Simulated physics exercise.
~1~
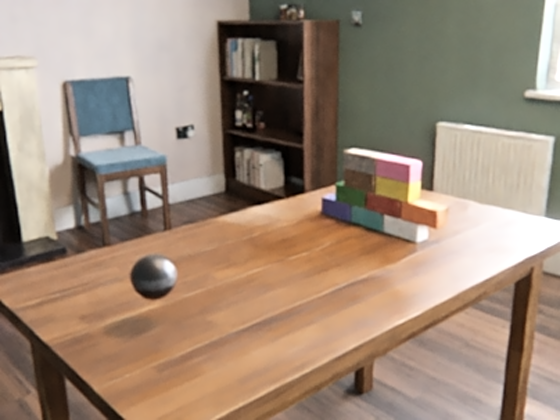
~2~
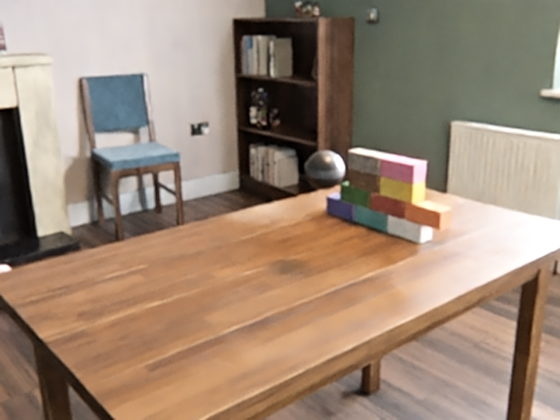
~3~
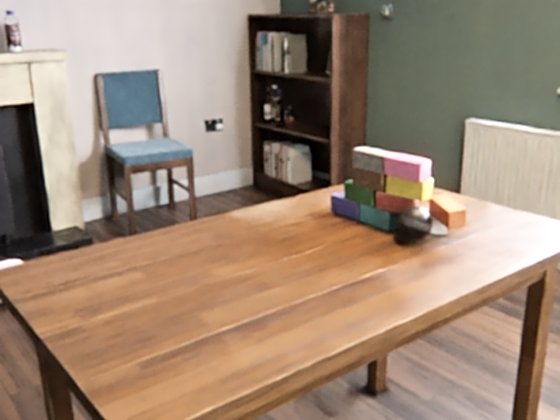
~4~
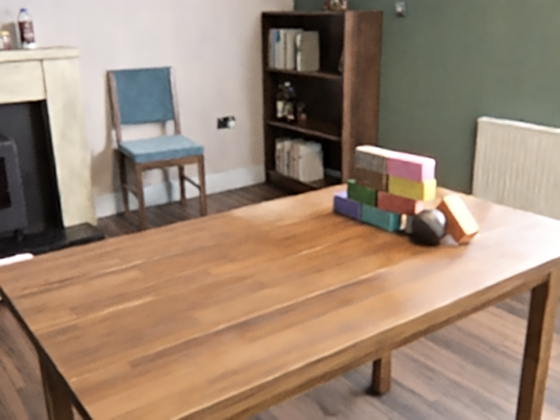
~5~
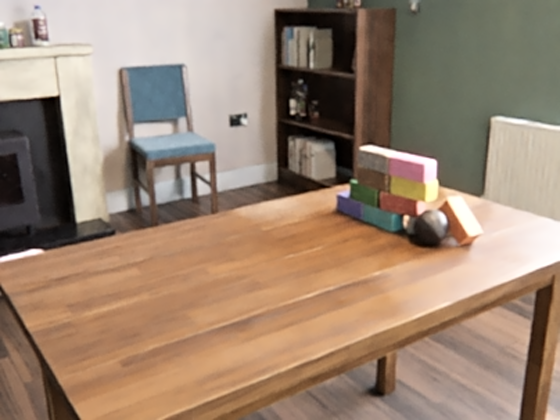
A black ball flies into stacked coloured blocks, leaving the orange one leaning beside it.
